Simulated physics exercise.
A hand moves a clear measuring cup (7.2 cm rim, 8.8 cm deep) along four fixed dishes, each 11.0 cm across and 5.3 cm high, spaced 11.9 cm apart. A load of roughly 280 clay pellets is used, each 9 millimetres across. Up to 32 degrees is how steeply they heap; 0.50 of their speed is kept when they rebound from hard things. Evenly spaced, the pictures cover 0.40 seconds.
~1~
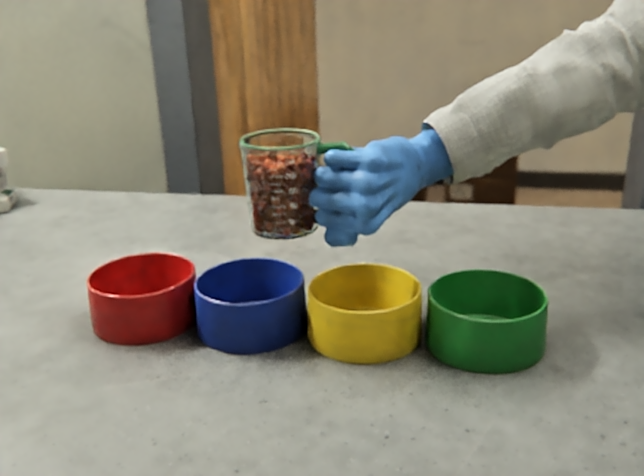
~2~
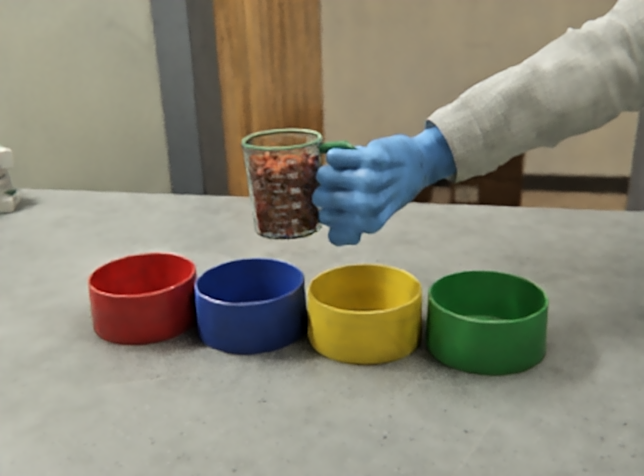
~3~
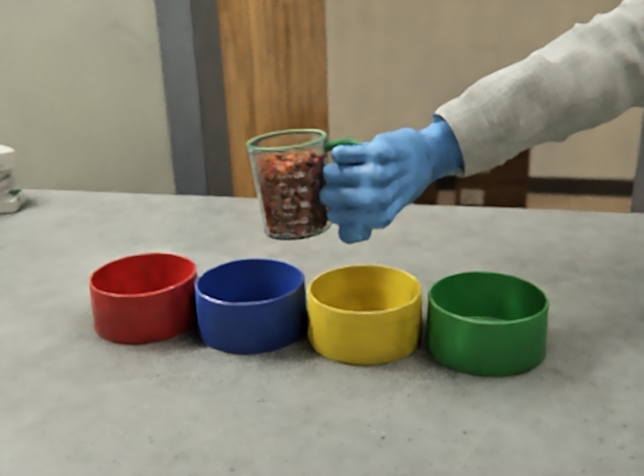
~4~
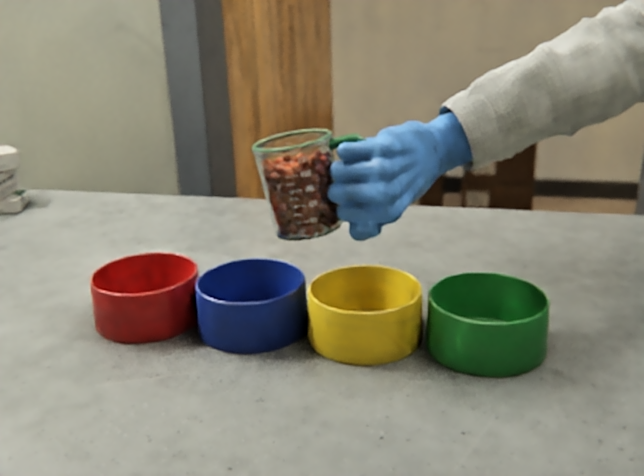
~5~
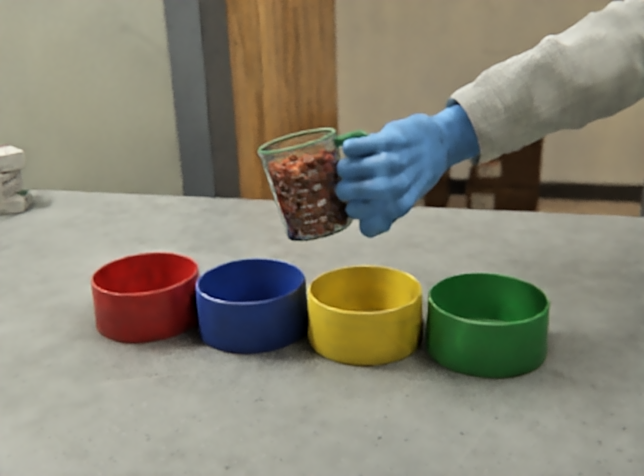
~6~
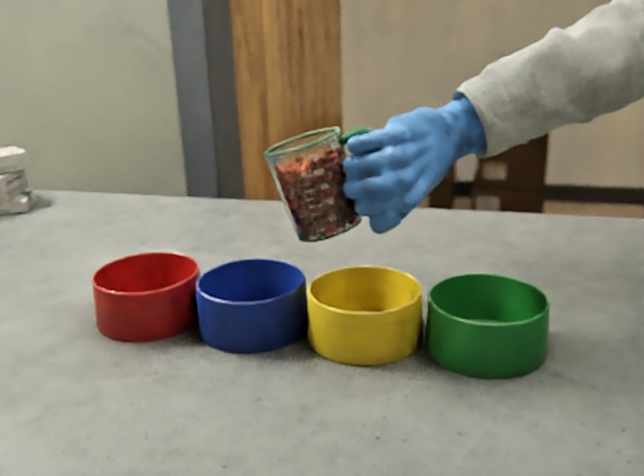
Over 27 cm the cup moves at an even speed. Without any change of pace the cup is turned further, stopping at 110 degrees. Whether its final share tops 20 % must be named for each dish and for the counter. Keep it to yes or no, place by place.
Place by place: Red no, blue no, green yes, yellow no, counter no.
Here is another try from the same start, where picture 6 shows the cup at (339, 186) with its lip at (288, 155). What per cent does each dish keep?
Red: 0 / blue: 0 / green: 100 / yellow: 0.
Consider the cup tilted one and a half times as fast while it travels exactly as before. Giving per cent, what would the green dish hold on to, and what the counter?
It would be green 20 and counter 0.
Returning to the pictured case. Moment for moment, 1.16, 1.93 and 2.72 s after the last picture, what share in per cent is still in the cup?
About 100, 80, 5.
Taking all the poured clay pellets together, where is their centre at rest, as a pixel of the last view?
Near (481, 331).
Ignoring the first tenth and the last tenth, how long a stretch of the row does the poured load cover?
I'd put it near 7 cm.
Then, 1.16 s after the last picture, tilt 72 degrees; cup holds 100 %.
Then, 1.93 s after the last picture, tilt 109 degrees; cup holds 80 %, green 10 %, yellow 10 %.
Then, 2.72 s after the last picture, tilt 110 degrees; cup holds 5 %, green 80 %, yellow 10 %.
In the end, red 0 %, blue 0 %, green 90 %, yellow 10 %, counter 0 %.
